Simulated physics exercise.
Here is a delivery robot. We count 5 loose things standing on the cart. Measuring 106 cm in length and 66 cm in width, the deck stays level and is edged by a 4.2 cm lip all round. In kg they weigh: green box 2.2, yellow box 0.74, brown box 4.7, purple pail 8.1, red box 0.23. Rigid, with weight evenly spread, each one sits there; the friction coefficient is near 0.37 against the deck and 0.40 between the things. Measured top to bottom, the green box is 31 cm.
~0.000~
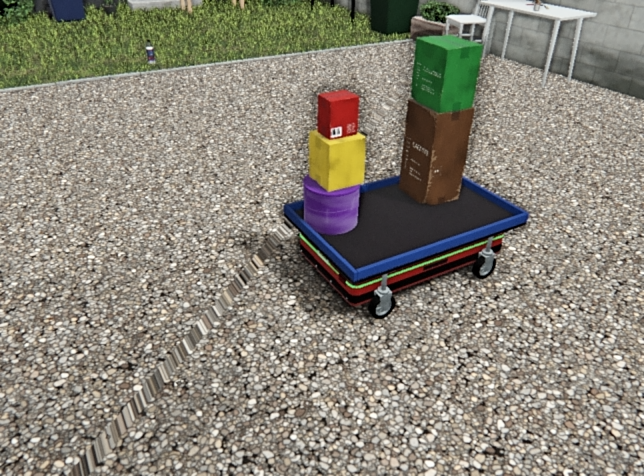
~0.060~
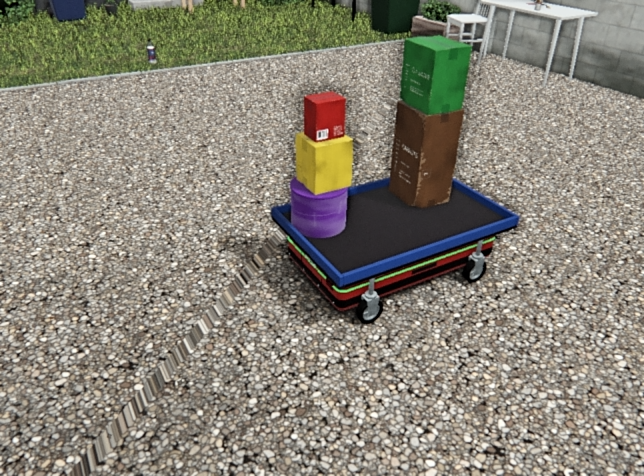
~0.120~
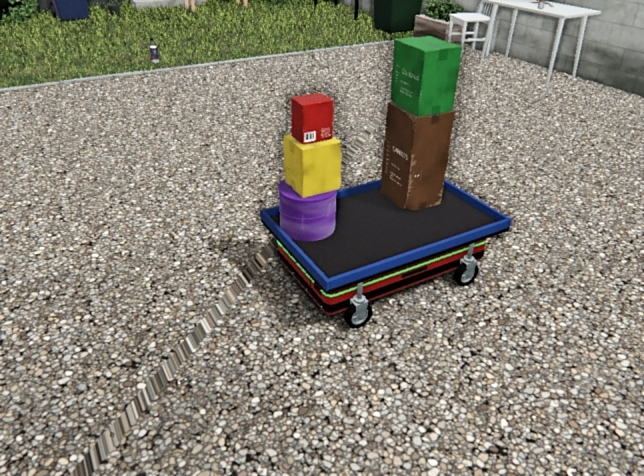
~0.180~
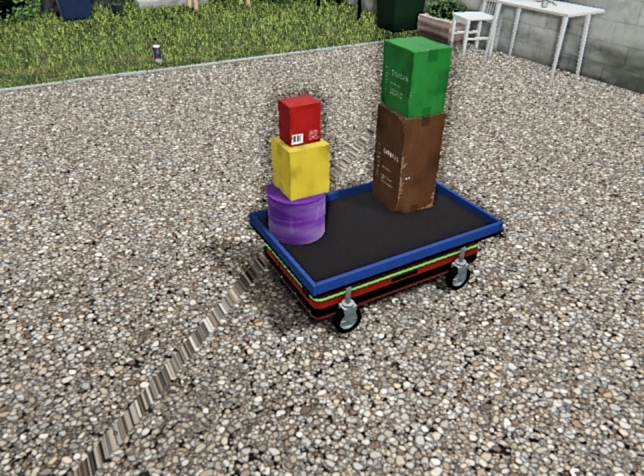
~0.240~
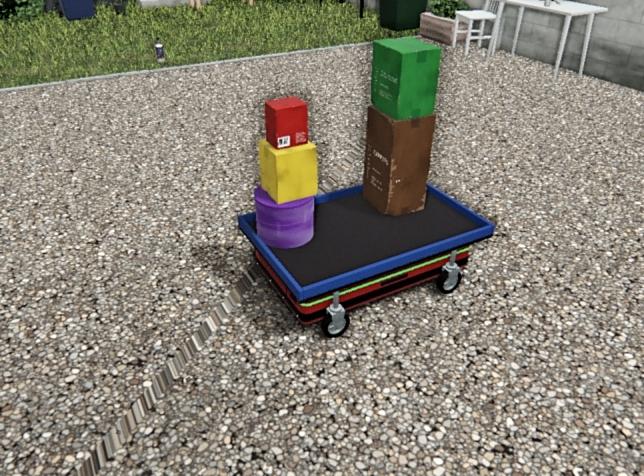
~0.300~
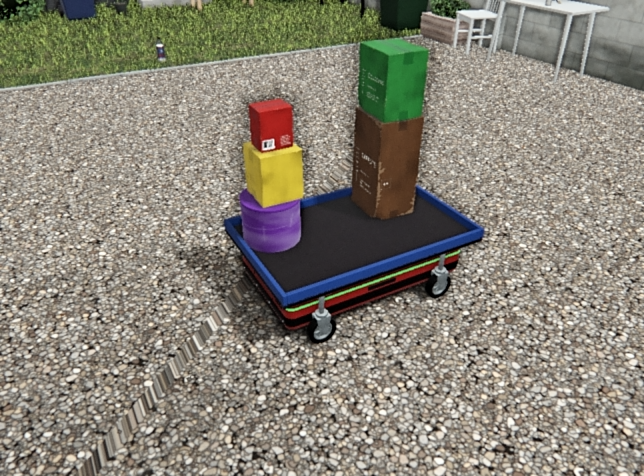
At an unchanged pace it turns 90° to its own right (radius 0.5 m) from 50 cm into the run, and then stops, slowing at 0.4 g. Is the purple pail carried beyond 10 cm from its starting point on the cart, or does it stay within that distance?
It will be displaced.
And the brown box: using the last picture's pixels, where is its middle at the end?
Resting point, approx. (210, 128) px.
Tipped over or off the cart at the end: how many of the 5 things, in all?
That makes 4.
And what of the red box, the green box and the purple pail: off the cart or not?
Once it all settles, the red box leaves its surface, the green box leaves its surface and the purple pail stays on its surface.
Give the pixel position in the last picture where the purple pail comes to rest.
It finishes at roughly (163, 125).
After 0.70 s, cart has run 91 cm, turned 30°; purple pail slid 25 cm near (167, 222); red box slid 31 cm; yellow box slid 28 cm.
After 1.20 s, cart has run 156 cm, turned 90°; yellow box and red box now off the cart; purple pail slid 28 cm near (164, 139).
After 2.60 s, cart has run 180 cm, turned 90°, stopped; purple pail slid 23 cm near (163, 125); green box leaning 41°; brown box leaning 41°.
At rest (3.6 s), off the cart, green box, yellow box and red box; tipped over on the cart, brown box; not toppled but over 10 cm from the start, purple pail. In the last view, purple pail near (163, 125).
